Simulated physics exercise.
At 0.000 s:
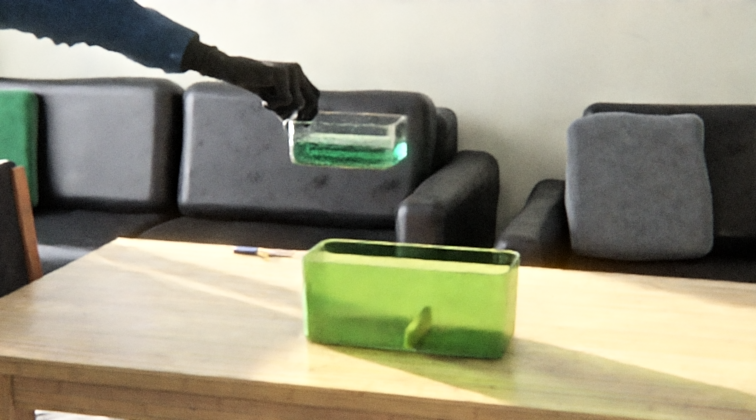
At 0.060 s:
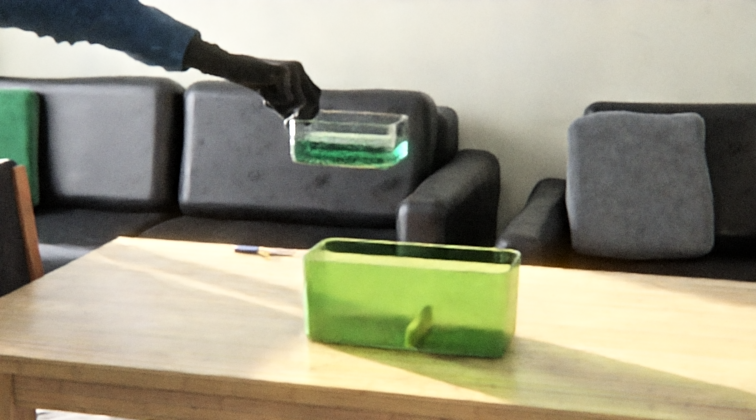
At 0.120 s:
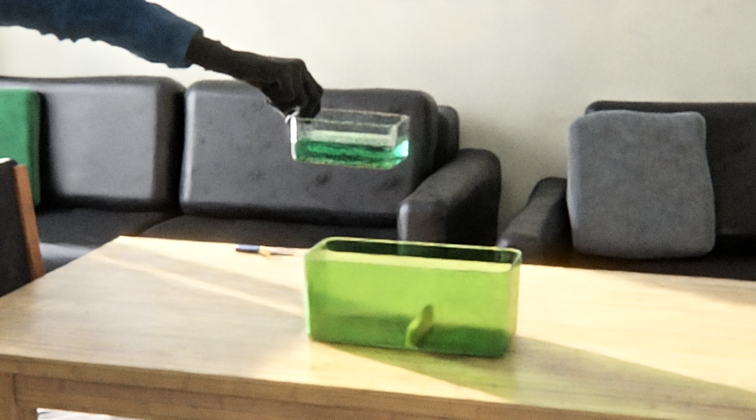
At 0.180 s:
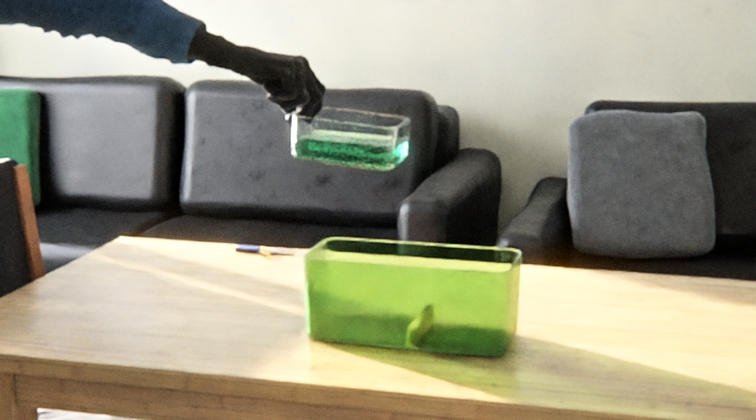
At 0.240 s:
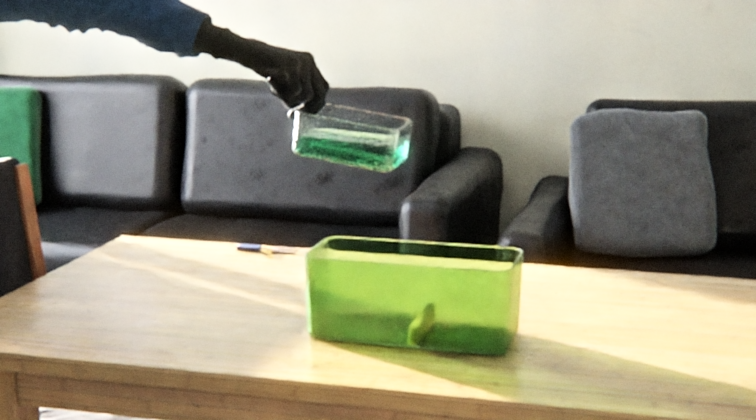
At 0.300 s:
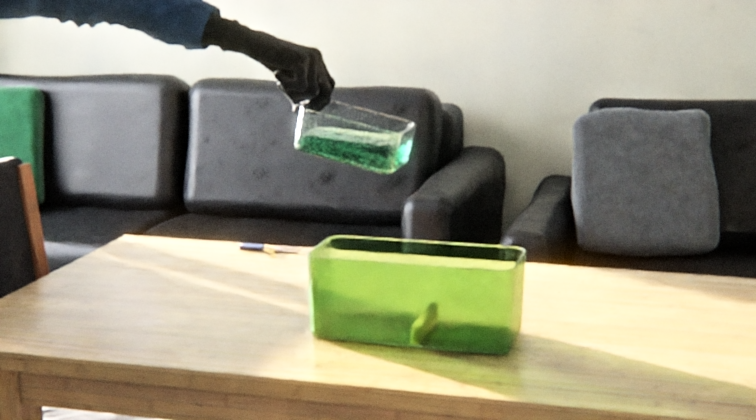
The clip opens with a dark hand holding a clear food box of green liquid level above a long, bright green basin on a wooden table, with dark sofas behind. The box stays nearly level at first, then the hand gradually tilts it, its right end dipping lower into a modest slant.
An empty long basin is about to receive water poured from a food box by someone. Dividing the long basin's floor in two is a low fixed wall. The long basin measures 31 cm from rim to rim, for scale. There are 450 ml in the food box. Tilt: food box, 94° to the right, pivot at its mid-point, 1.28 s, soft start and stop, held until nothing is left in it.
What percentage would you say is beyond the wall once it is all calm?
I would put it at about 63 per cent.
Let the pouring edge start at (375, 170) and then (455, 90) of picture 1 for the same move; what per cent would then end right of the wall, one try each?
Respectively about 15 and 70 percent.
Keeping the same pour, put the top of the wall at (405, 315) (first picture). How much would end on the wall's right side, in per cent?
With the wall placed like that, close to 75 per cent.
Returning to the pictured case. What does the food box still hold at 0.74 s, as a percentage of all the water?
58 %.
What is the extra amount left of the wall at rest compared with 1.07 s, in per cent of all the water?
Close to 24% of the whole.
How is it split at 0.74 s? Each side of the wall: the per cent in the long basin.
Around 1 on the left side and 6 on the right side.
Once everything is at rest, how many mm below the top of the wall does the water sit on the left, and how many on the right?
Roughly 20 mm on the left side and roughly 12 mm on the right.
Then, 0.74 s in, the tilt is 59° and 57 per cent is still to pour, 1 is left of the wall and 6 right of it.
Then, 1.07 s in, the tilt is 88° and 17 per cent is still to pour, 12 is left of the wall and 56 right of it.
Then, 1.41 s in, the tilt is 94° and 4 per cent is still to pour, 30 is left of the wall and 62 right of it.
Then, 1.78 s in, the tilt is 94° and 0 per cent is still to pour, 35 is left of the wall and 63 right of it.
Finally, 37 per cent lies left of the wall, 63 right of it and 1 outside.
